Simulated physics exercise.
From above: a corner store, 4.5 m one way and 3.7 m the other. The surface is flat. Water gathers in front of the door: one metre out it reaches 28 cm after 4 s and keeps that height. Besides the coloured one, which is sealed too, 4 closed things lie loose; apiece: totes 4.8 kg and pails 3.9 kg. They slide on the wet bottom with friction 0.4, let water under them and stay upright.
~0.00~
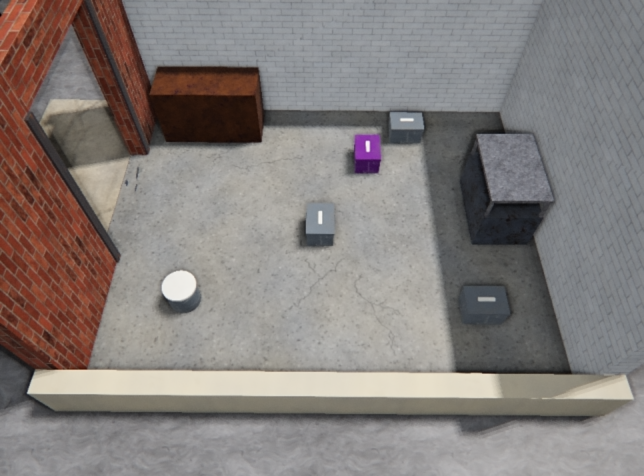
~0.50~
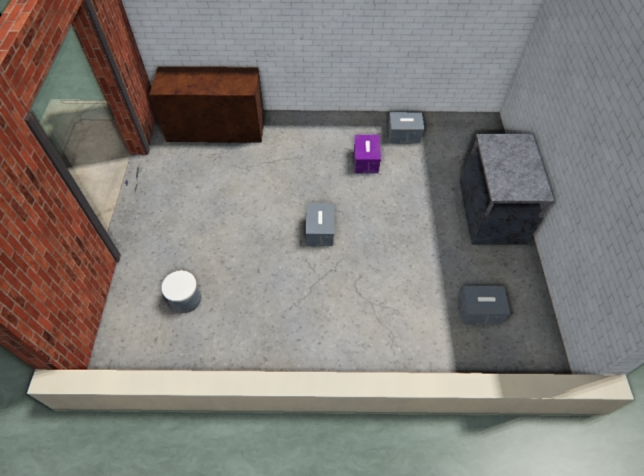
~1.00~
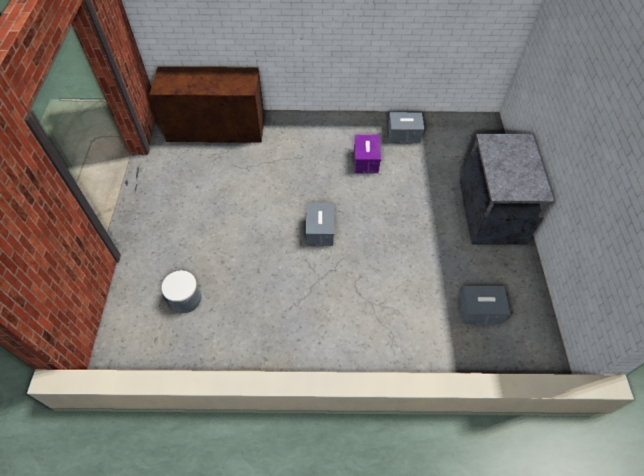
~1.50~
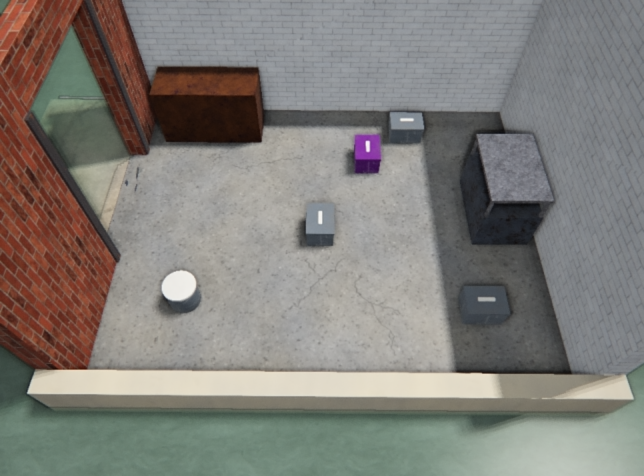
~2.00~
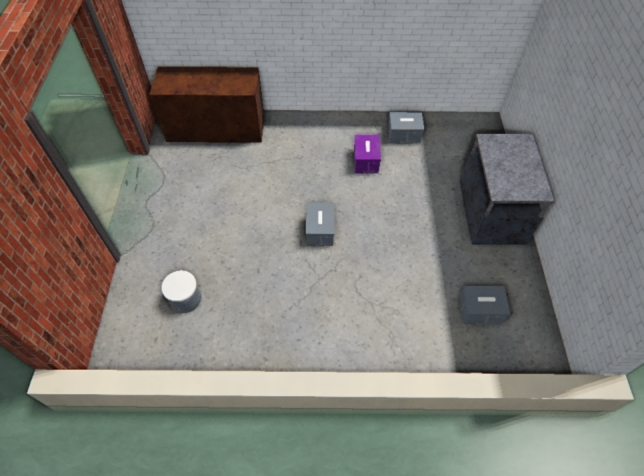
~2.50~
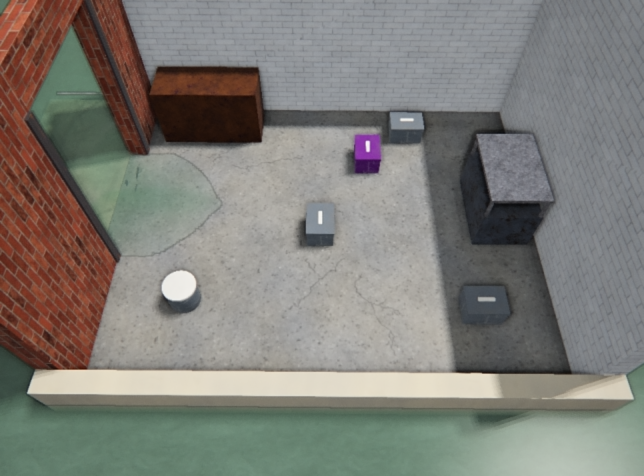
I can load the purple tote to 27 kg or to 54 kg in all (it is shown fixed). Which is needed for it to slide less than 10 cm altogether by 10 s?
I expect that only the higher weight holds it.
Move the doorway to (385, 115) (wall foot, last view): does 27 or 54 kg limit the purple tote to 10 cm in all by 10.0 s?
Then only the larger load is enough.
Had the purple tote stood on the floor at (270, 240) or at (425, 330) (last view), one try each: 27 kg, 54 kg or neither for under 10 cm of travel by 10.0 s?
In turn: It takes the larger; the smaller is enough.
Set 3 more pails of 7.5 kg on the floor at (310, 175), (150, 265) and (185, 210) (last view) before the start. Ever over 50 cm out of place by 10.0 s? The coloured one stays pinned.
In turn: Past it, less, past it.
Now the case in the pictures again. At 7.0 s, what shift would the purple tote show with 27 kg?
Roughly 10 cm.
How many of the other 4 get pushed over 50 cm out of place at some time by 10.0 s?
That makes 3.
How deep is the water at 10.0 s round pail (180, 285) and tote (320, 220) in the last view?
About 5 and 17 cm.
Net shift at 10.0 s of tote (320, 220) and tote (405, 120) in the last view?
In that order: 200 cm, 40 cm.
After 3.5 s the purple tote would be 0 cm from its start with 27 kg and 0 cm from its start with 54 kg; 0 cm of water round it then.
After 4.5 s the purple tote would be 0 cm from its start with 27 kg and 0 cm from its start with 54 kg; 6 cm of water round it then.
After 7.0 s the purple tote would be 14 cm from its start with 27 kg and 0 cm from its start with 54 kg; 9 cm of water round it then.
After 10.0 s the purple tote would be 45 cm from its start with 27 kg and 0 cm from its start with 54 kg; 17 cm of water round it then.
